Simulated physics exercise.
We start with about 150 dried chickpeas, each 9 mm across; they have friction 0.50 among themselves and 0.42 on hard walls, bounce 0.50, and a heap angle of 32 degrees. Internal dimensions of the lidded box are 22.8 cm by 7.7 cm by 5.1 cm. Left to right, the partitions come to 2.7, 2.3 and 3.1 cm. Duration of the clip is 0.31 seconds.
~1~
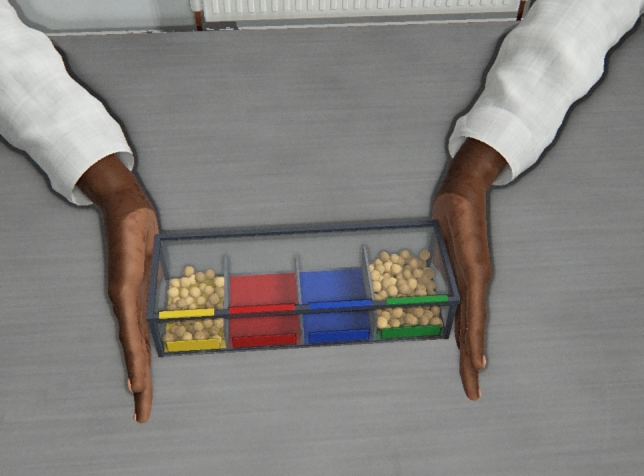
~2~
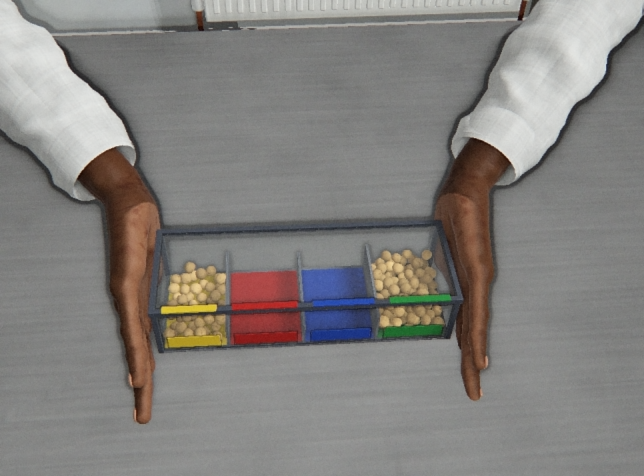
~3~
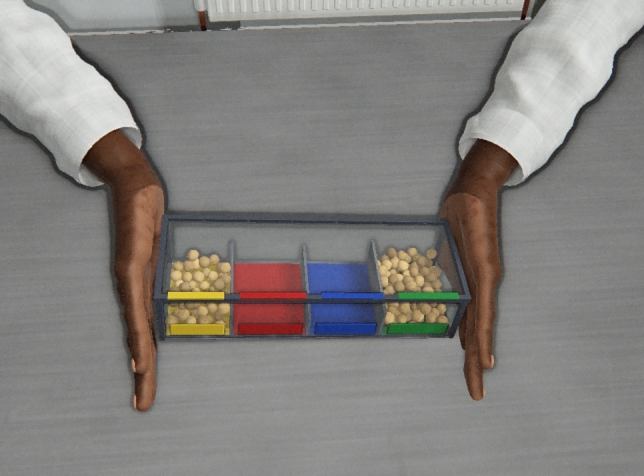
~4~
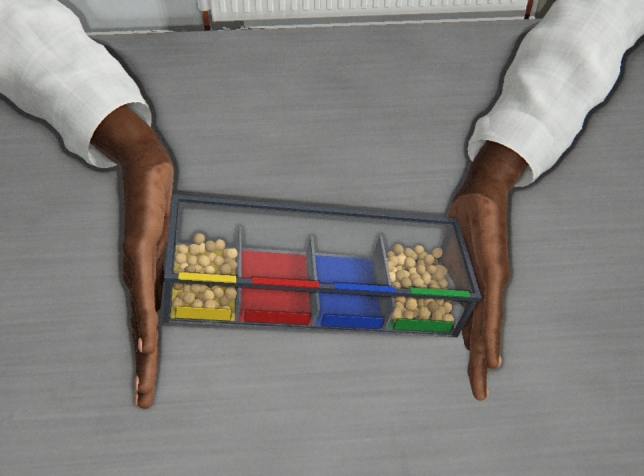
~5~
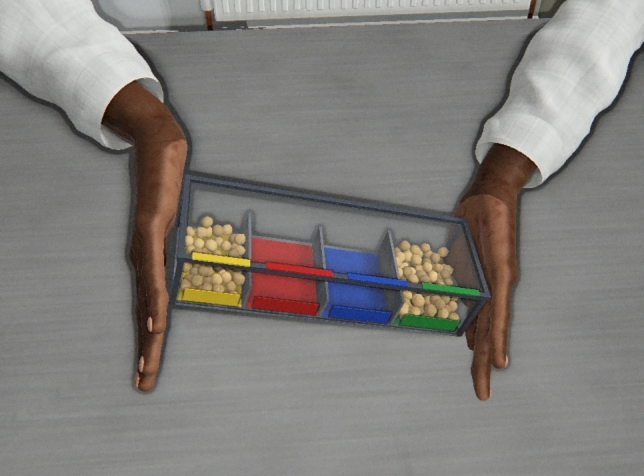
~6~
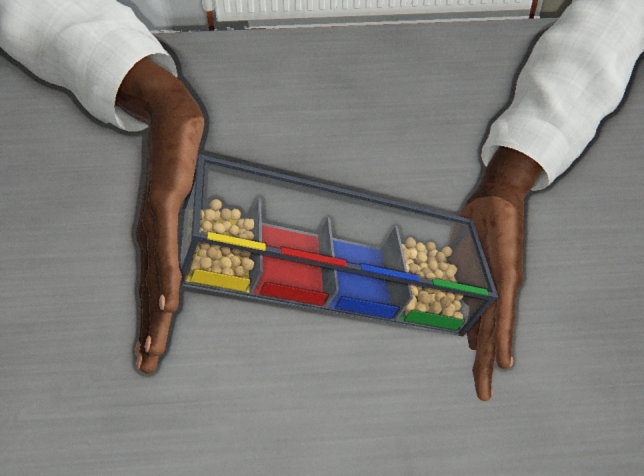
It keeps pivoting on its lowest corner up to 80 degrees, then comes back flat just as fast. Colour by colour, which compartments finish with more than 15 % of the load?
Red: No, blue: No, green: Yes, yellow: Yes.
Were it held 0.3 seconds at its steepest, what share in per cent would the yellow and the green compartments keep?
That would leave yellow with 25 percent and green with 75 percent.
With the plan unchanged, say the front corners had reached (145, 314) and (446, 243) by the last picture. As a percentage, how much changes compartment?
My guess is close to 15 per cent.
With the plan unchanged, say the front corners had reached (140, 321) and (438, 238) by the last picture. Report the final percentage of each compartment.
Red 15 %; blue 5 %; green 45 %; yellow 40 %.
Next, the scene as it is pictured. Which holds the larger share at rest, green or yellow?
That would be the green compartment.
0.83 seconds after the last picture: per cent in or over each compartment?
Red = 0, blue = 0, green = 70, yellow = 30 (per cent).
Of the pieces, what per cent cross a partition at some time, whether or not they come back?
Estimate: Some 10 per cent.
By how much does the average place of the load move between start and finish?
2.0 cm, roughly.
Then, 0.83 s after the last picture, tilt 79 degrees; green 70 %, yellow 30 %.
Then, 1.38 s after the last picture, tilt 34 degrees; blue 5 %, green 70 %, yellow 25 %.
Then, 1.99 s after the last picture, tilt 0 degrees; blue 5 %, green 70 %, yellow 25 %.
In the end, red 0 %, blue 5 %, green 70 %, yellow 25 %.
